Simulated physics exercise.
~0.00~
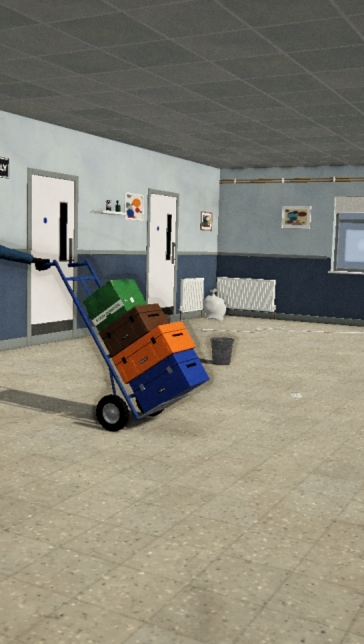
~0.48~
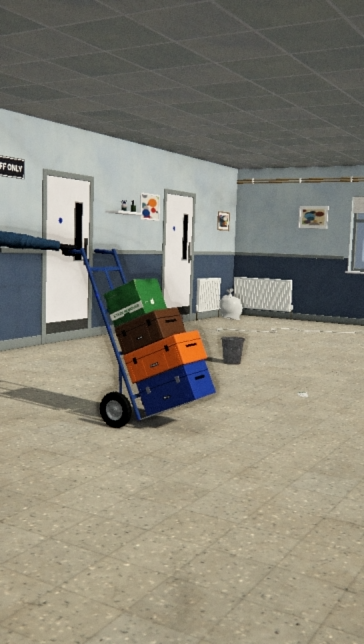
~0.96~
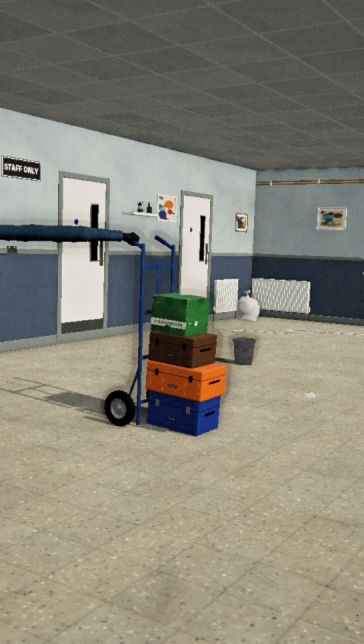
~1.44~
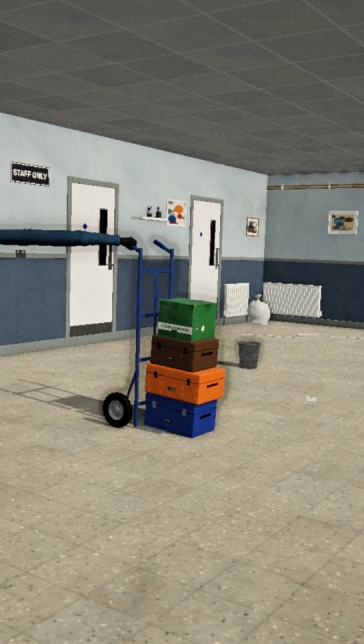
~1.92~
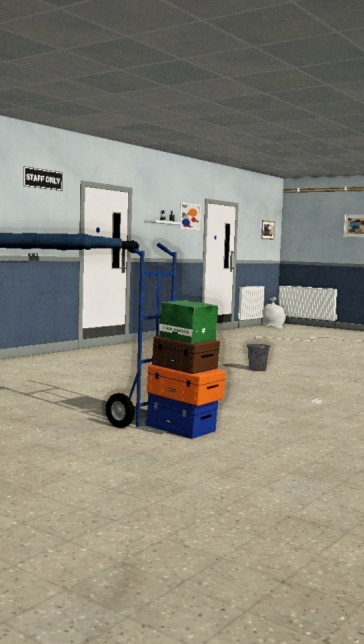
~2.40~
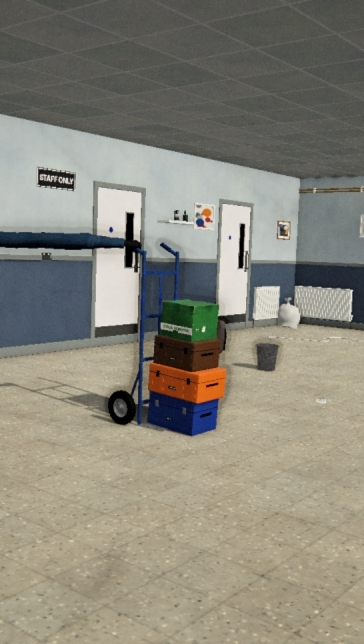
A blue two-wheeled hand truck leans back toward the left in a room with white doors and blue-and-pale walls, a dark-sleeved arm holding its handle. It carries four stacked containers, a blue toolbox at the bottom, then an orange one, a brown one and a green box on top. The arm tips the truck forward, slightly at first, then all the way until it stands upright and the stack comes level. As the view drifts sideways, the truck stays still, and all four containers remain piled in order, with none fallen.
